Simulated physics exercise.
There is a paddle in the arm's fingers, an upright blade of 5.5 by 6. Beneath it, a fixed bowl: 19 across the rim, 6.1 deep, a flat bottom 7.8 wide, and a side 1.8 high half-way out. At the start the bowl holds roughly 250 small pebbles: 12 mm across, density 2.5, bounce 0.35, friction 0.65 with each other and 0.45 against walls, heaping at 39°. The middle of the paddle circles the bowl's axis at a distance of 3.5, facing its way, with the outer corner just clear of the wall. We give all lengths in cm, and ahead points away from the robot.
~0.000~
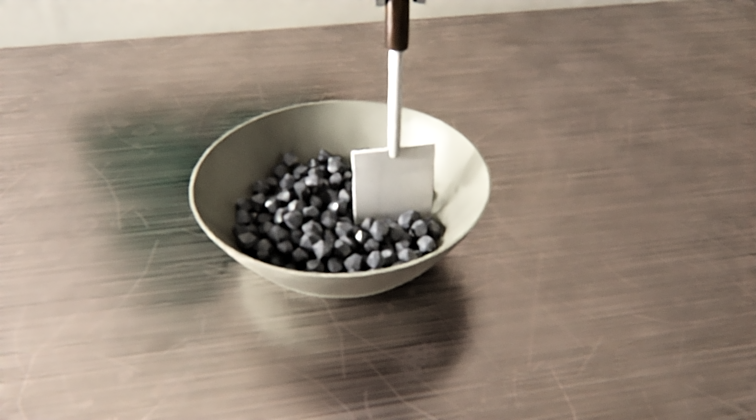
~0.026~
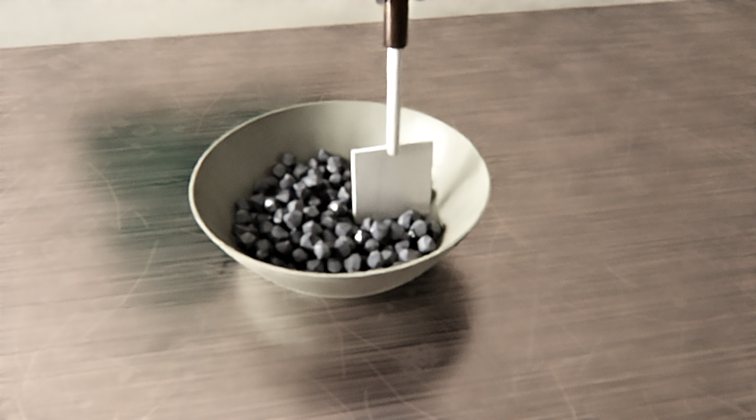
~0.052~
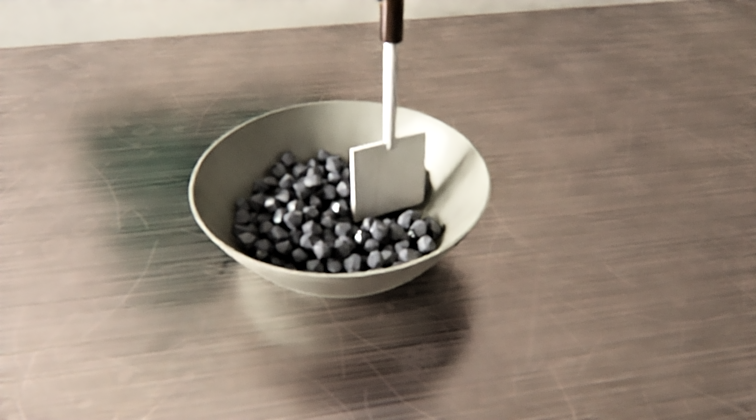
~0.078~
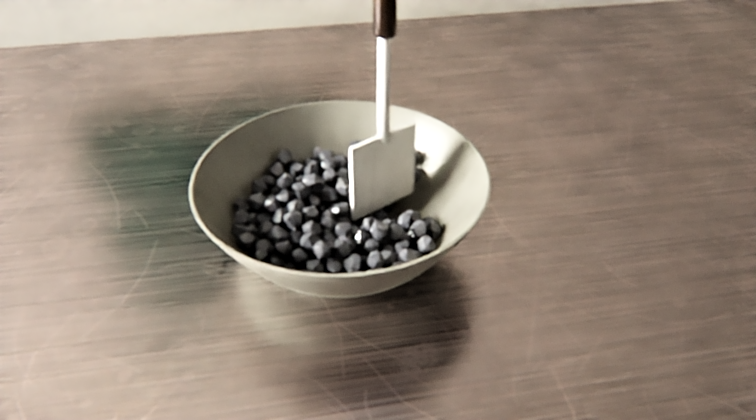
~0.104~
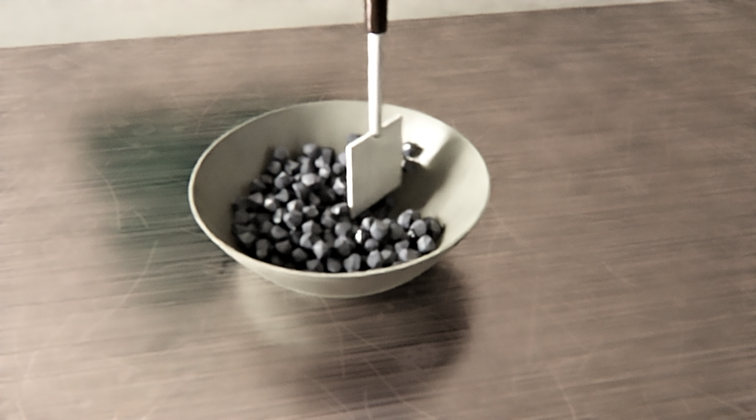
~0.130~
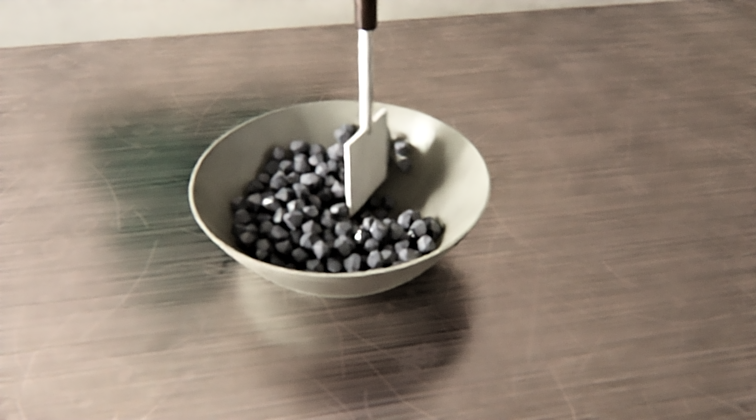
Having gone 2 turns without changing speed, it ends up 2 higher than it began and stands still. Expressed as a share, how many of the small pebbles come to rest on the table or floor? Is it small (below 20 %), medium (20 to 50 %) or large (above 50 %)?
It is small.
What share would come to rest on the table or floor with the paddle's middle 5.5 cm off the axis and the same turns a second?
Near 0 percent.
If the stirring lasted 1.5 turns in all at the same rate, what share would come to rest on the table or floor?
It would be around 5 percent.
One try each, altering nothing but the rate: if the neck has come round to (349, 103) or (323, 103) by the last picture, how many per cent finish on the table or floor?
Well, about 15 percent the first time and about 30 percent the second.
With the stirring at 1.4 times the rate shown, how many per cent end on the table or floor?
Estimated share: Close to 15 per cent.
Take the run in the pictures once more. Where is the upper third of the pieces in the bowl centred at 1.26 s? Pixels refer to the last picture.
(311, 218).
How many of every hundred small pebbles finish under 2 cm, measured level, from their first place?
Around 15 in a hundred.
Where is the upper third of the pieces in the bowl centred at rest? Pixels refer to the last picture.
It is centred near (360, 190).
By 0.69 s, 315° round, highest piece 8 above the table; 238 in the bowl, 11 on the table or floor, 2 in flight or on the tool.
By 1.26 s, 219° round, highest piece 7 above the table; 236 in the bowl, 15 on the table or floor.
By 1.74 s, 0° round, highest piece 7 above the table; 236 in the bowl, 15 on the table or floor.
By 2.44 s, 0° round, highest piece 7 above the table; 236 in the bowl, 15 on the table or floor.
Final count, 236 in the bowl, 15 on the table or floor. That is 6 % on the table or floor.
